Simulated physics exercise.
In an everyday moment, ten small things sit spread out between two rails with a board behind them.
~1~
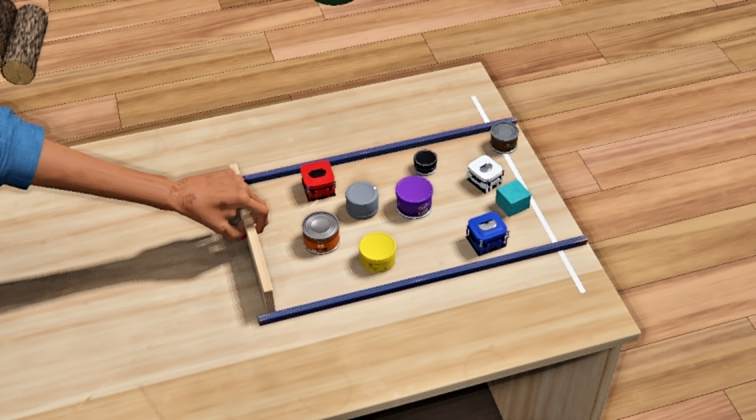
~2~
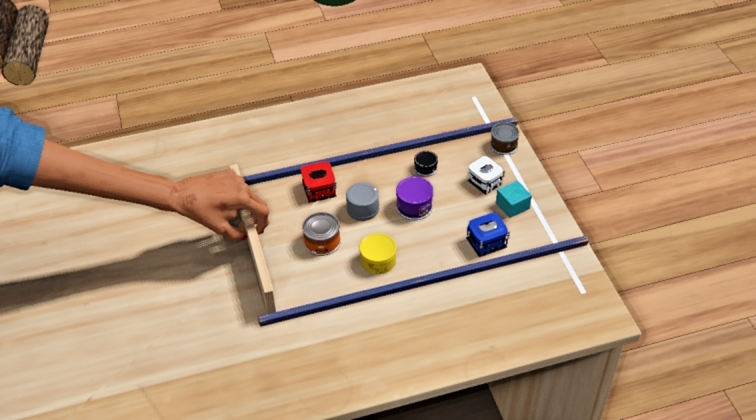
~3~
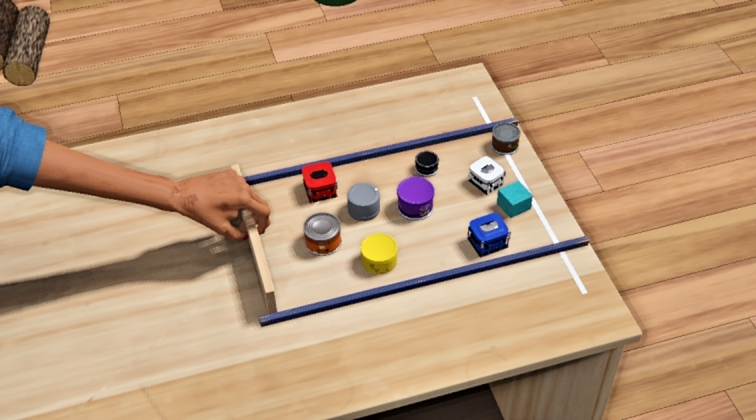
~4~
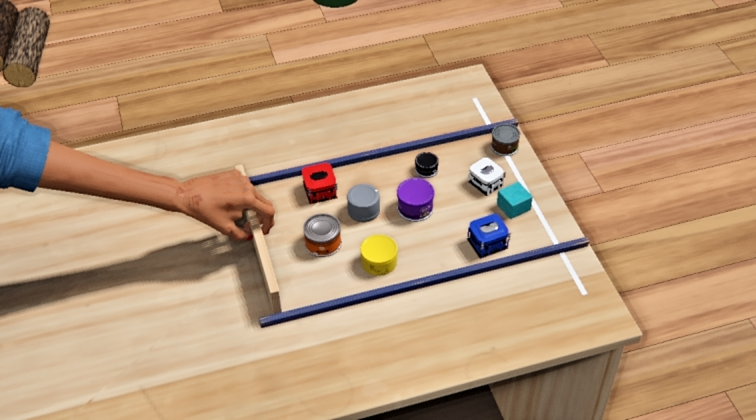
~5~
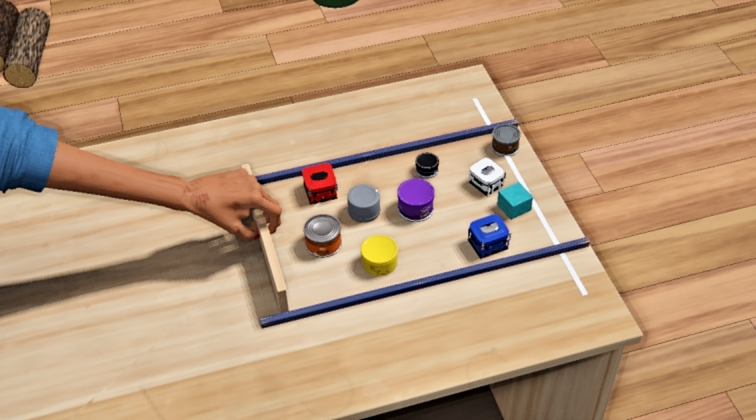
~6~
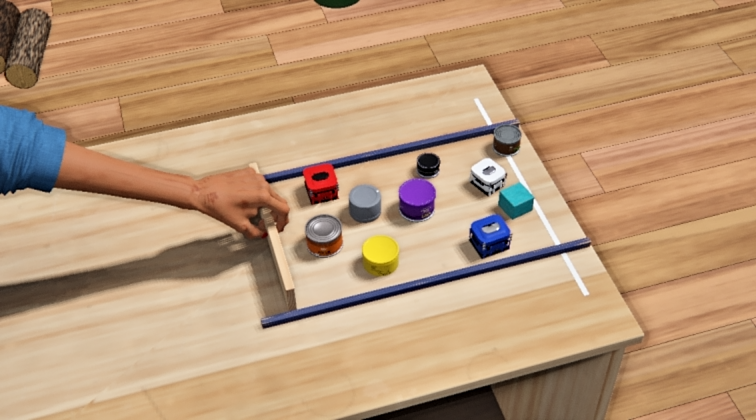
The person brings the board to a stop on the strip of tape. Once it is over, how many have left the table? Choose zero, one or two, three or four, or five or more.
Five or more of them have left the table.
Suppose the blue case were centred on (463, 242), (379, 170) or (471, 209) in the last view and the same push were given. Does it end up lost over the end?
Try one it goes off the edge; try two it goes off the edge; try three it goes off the edge.
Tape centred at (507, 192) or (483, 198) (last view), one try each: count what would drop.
Respectively 2 and 0.
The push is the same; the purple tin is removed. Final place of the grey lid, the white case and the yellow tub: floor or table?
Grey lid - safe; white case - gone; yellow tub - safe.
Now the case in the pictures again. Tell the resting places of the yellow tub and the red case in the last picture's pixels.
The yellow tub ends at (561, 210) and the red case at (518, 139).
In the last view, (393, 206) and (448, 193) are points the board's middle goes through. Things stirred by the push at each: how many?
I make it 5 at the first spot and 8 at the other.
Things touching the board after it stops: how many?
4 in contact.
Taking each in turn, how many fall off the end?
All told, 6.
Early on, none off yet; brown pot at rest near (507, 140); turquoise block at rest near (516, 201); white case at rest near (488, 177).
A while later, none off yet; brown pot at rest near (507, 140); turquoise block at rest near (516, 201); white case travelled about its own width near (510, 170).
Finally, the number that fall off is five or more; lost, purple tin, black tin, blue case, white case, turquoise block and brown pot.
